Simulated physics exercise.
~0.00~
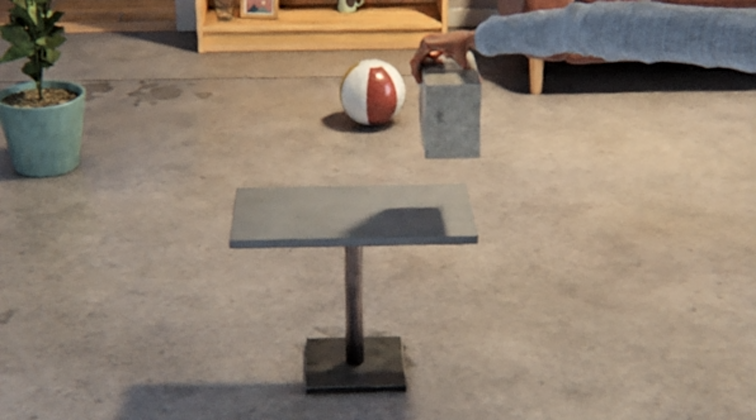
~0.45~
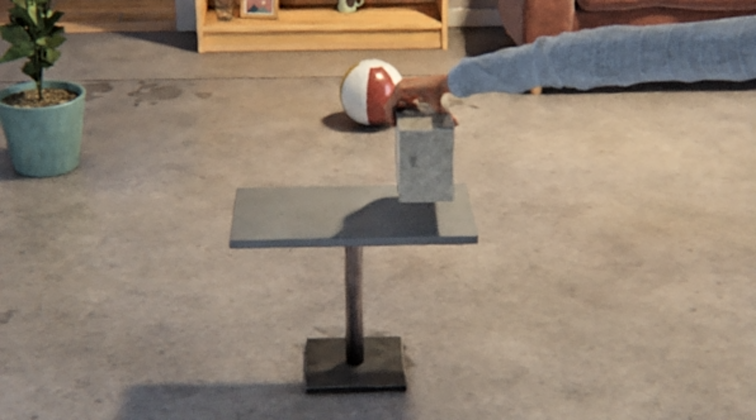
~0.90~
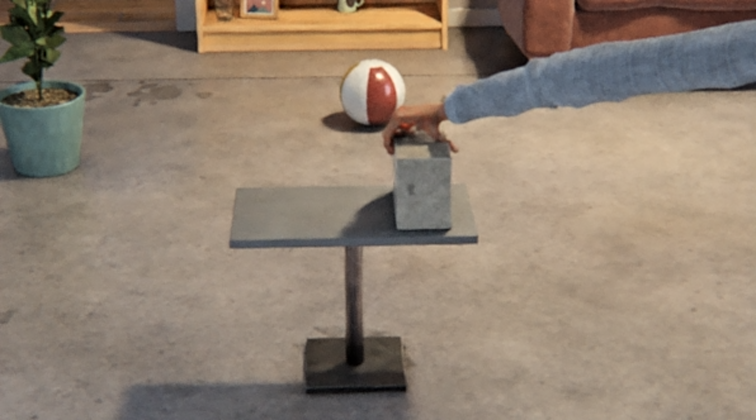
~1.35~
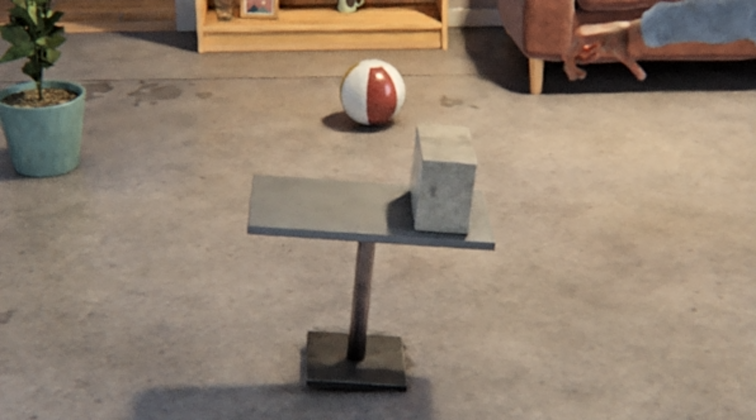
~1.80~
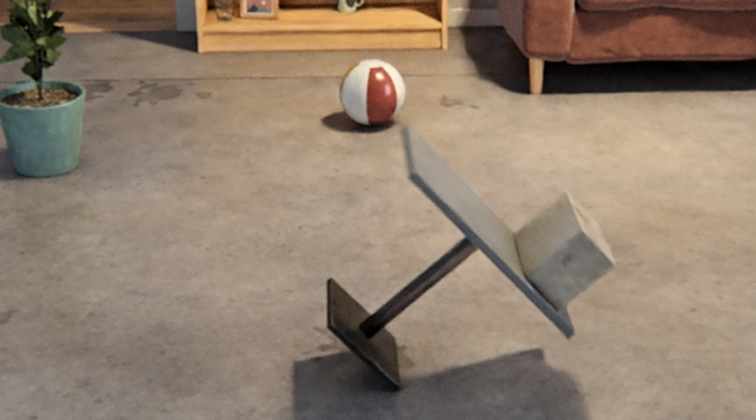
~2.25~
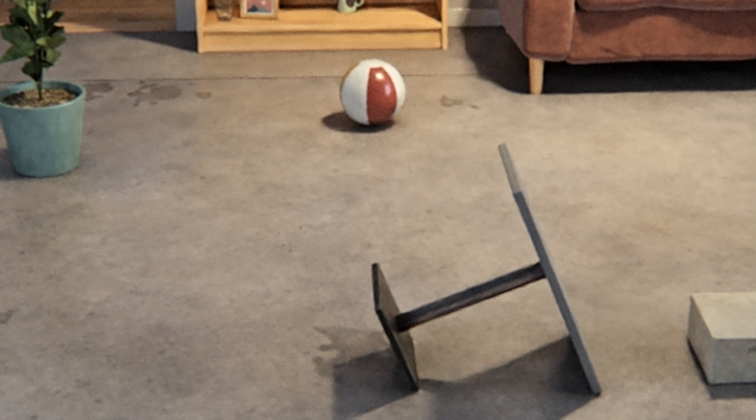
A grey block, gripped from above by a hand in a blue sleeve, moves left and down toward a small grey side table on a concrete floor, seen by a still camera from slightly above. Behind stand a potted plant at left, a wooden shelf, a red and white ball and a reddish-brown sofa. The hand sets the block near the tabletop's right end, then lets go and draws back. The table tilts right, tipping further with the block leaning on it. Finally the table has toppled onto its tabletop's edge, and the block lies at far right.
